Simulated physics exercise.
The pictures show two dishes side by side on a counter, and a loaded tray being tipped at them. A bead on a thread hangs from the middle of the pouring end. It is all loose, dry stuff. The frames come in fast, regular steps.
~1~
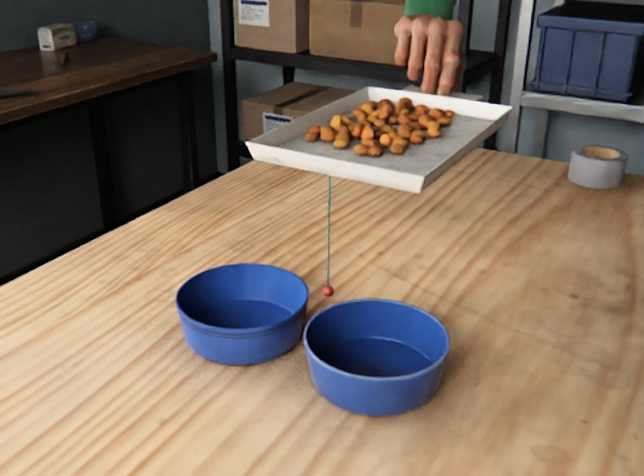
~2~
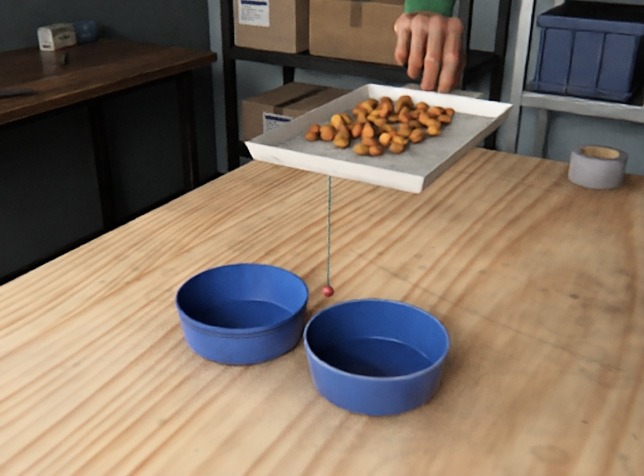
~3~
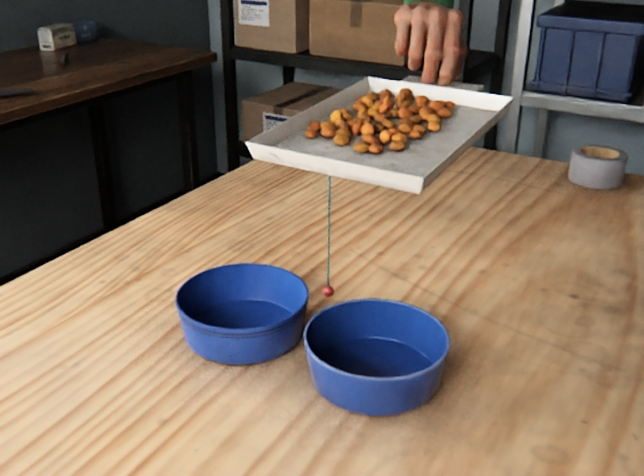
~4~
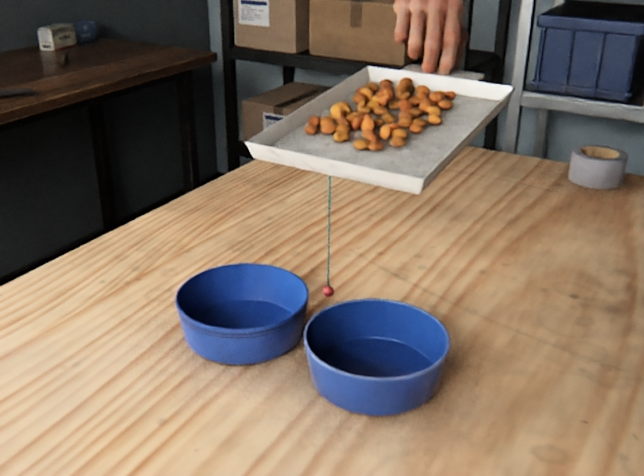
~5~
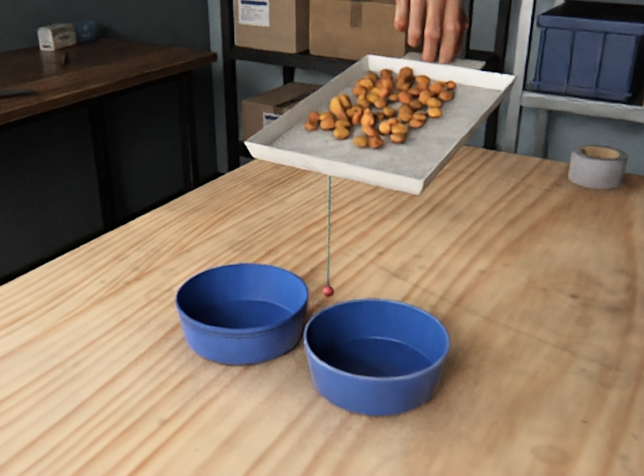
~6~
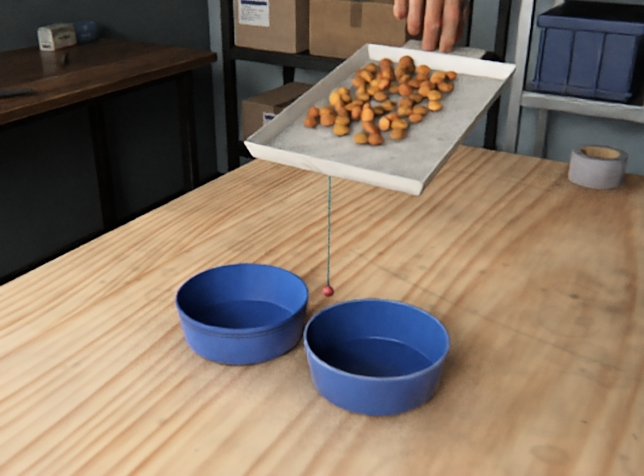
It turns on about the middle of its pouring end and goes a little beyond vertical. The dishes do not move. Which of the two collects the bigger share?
Fuller: The right-hand dish.
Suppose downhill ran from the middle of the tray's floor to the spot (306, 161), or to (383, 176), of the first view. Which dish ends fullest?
The first try: Left. The second: The right one.
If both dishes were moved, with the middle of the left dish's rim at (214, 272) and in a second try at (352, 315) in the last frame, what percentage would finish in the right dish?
In turn 50 and 0 in a hundred.
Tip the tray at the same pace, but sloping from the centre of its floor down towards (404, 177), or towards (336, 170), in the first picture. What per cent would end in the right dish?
First some 100, then 30 per cent.
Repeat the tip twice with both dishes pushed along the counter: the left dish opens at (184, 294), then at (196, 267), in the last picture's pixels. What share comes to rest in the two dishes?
The first gives 80 %, the second 40 %.
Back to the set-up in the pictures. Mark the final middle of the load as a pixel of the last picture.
At about (350, 371).
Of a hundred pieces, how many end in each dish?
The left dish has 20 per cent, the right dish has 60.
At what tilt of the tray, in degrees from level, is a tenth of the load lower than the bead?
Around 90° of tilt.
Just after the last frame, tray tipped steeply; almost all on the tray; about a tenth in the air.
A moment on, tray tipped right over; roughly two thirds on the tray; about a tenth in the right dish; about a tenth outside both; roughly a quarter in the air.
Further on, tray tipped past a quarter turn; roughly two thirds in the right dish; roughly a quarter in the left dish; roughly a quarter outside both.
When it is over, tray tipped past a quarter turn; roughly two thirds in the right dish; roughly a quarter in the left dish; roughly a quarter outside both.
